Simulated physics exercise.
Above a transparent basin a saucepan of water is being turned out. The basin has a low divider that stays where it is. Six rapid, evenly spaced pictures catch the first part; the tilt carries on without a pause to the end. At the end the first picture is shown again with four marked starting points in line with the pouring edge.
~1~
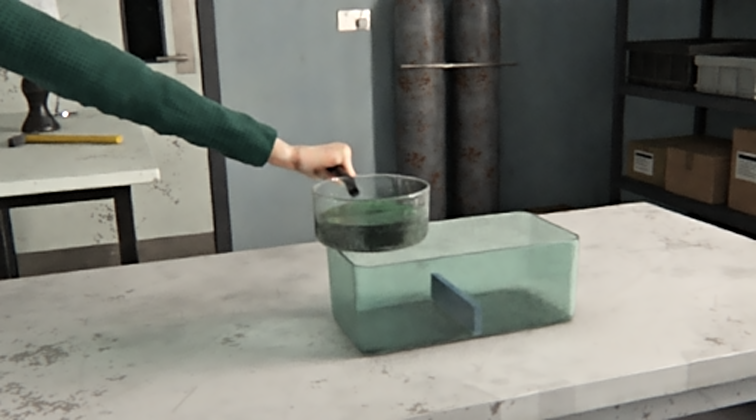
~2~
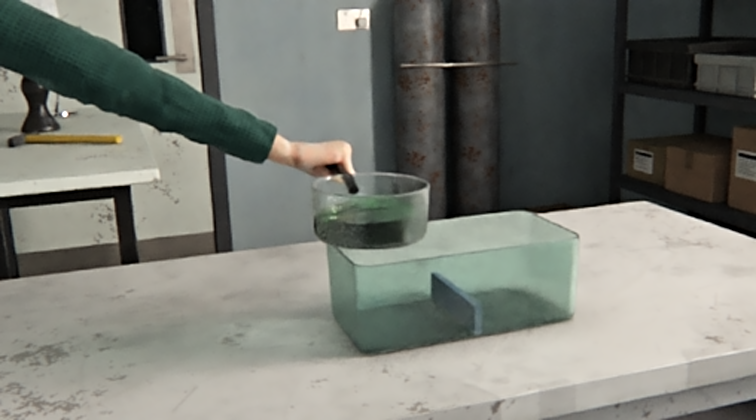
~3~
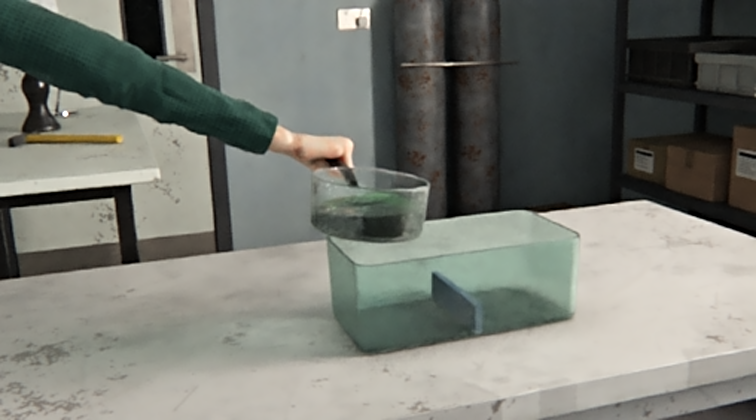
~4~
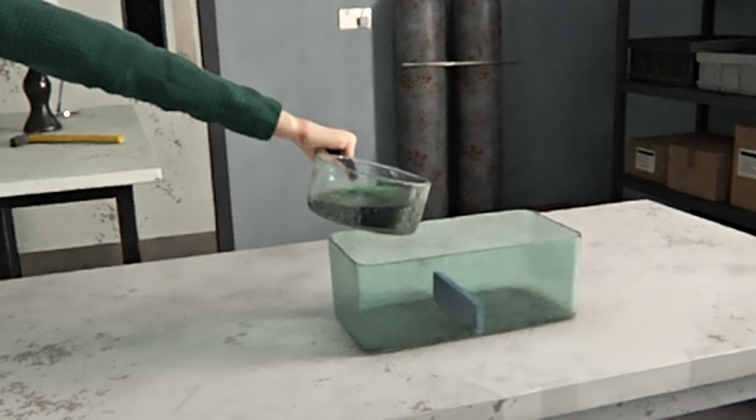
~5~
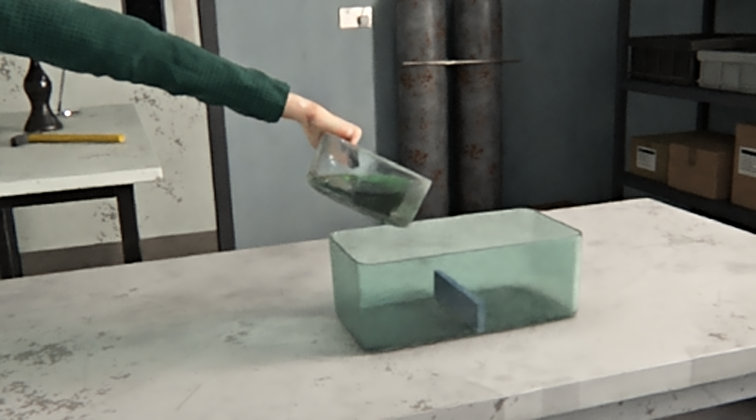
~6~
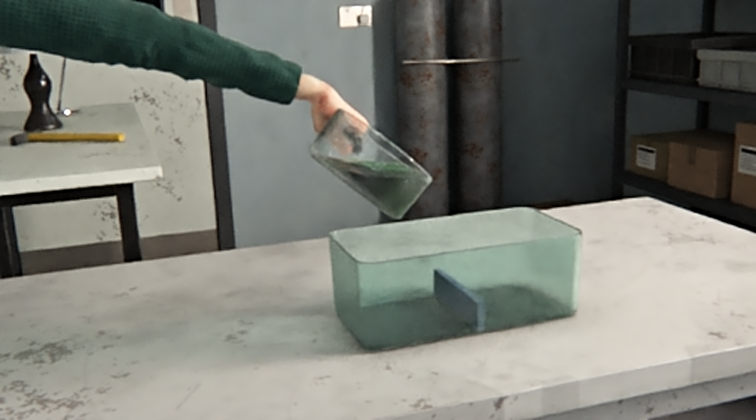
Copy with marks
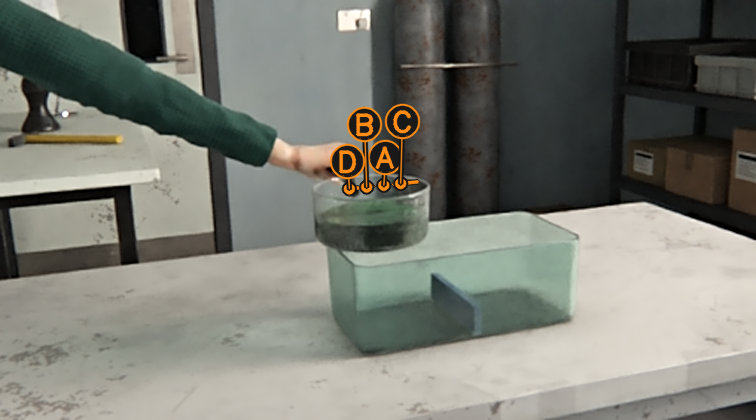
In a workshop, a hand in a green sleeve held a clear pan of dark greenish water above a see-through basin with a low divider, then gradually tilted it down to the right.
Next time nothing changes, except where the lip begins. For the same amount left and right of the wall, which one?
I would pick place A.
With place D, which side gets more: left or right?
The left side.
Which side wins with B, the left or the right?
The left side.
On the marked copy, A at (383, 185); B at (366, 187); C at (400, 183); D at (349, 188).
With A, about 51 % ends left of the wall and 48 % right of it.
With B, about 84 % ends left of the wall and 13 % right of it; 3 % is lost outside.
With C, about 17 % ends left of the wall and 81 % right of it.
With D, about 89 % ends left of the wall and 6 % right of it; 5 % is lost outside.
